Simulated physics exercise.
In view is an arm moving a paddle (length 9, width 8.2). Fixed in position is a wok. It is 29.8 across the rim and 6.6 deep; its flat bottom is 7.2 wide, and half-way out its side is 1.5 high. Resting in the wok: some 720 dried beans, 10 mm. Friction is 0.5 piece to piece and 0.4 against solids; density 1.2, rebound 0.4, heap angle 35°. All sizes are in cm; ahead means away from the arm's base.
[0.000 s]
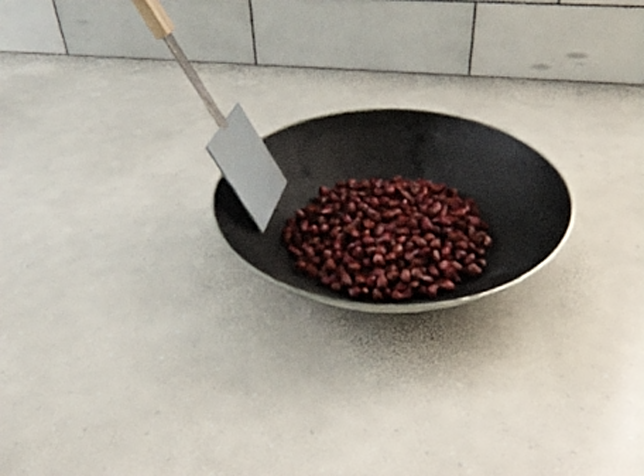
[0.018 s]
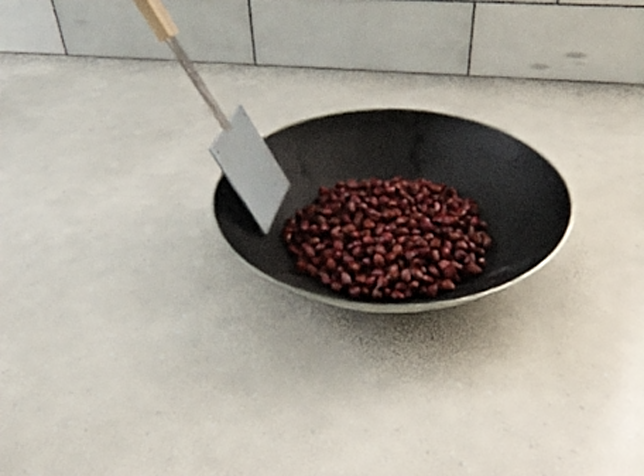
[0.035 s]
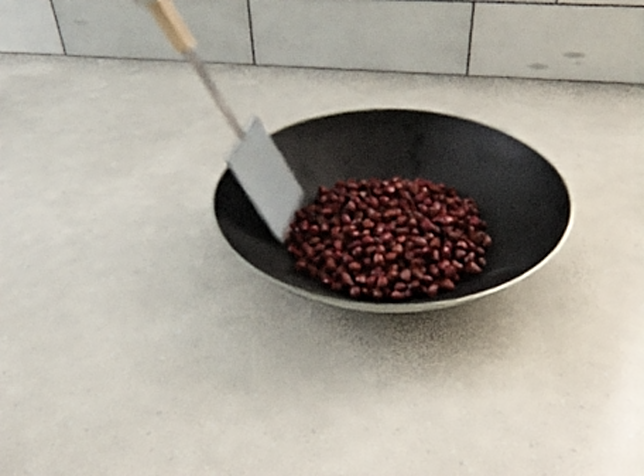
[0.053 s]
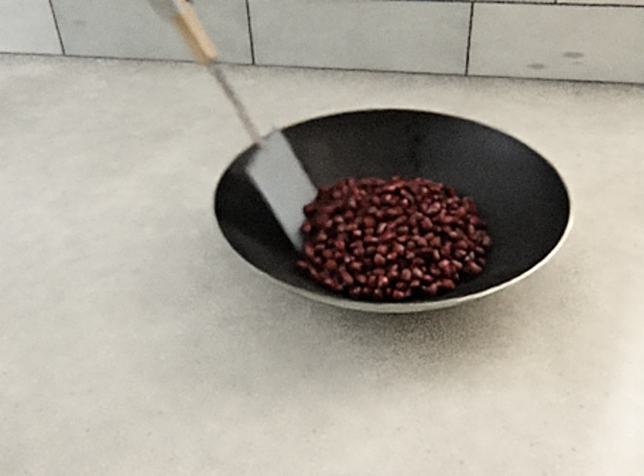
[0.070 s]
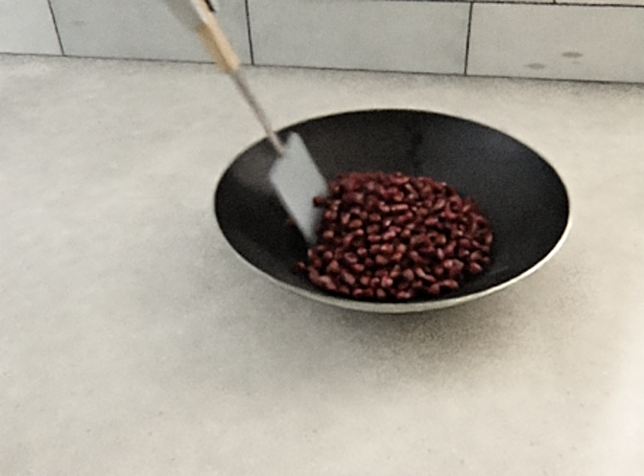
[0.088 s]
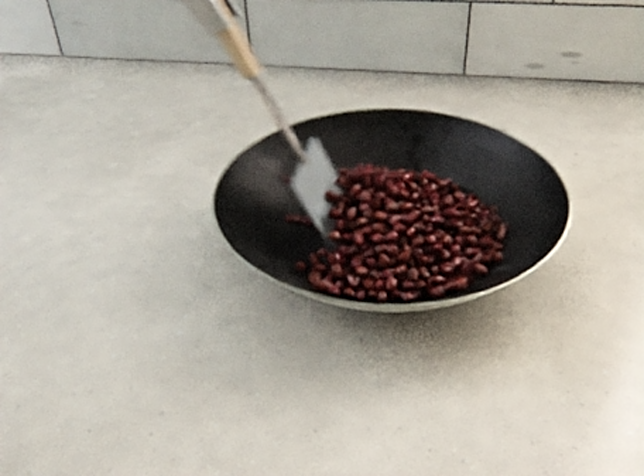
On a pale countertop, a wooden-handled metal paddle moved rightward into a black wok of dark red beans, pushing into the left side of the pile and shifting the beans slightly to the right.
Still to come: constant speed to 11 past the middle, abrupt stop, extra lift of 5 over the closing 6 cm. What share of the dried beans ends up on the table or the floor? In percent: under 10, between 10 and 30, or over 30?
Over 30 percent.
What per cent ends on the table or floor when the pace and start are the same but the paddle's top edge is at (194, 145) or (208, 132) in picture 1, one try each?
About 40% and 40%.
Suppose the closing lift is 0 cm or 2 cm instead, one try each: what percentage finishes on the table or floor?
Result: Approx. 50 % and 45 %, one try each.
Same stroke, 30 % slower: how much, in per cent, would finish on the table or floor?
I'd say close to 30 per cent.
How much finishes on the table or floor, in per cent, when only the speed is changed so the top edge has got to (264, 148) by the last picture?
That share would be about 20 percent.
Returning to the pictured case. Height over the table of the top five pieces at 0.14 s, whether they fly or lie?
9 cm.
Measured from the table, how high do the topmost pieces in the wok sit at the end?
Height at the end: Around 5.5 cm.
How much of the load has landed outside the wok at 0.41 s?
Fraction noted: Close to 15 per cent.
After 0.14 s, sloping 64°, highest piece 12 above the table; 721 in the wok.
After 0.18 s, sloping 64°, highest piece 15 above the table; 719 in the wok, 2 on the blade or in flight.
After 0.41 s, sloping 64°, highest piece 19 above the table; 449 in the wok, 115 on the table or floor, 157 on the blade or in flight.
After 1.46 s, sloping 64°, highest piece 5 above the table; 449 in the wok, 272 on the table or floor.
In the end, 449 in the wok, 272 on the table or floor. That is 38 % on the table or floor.
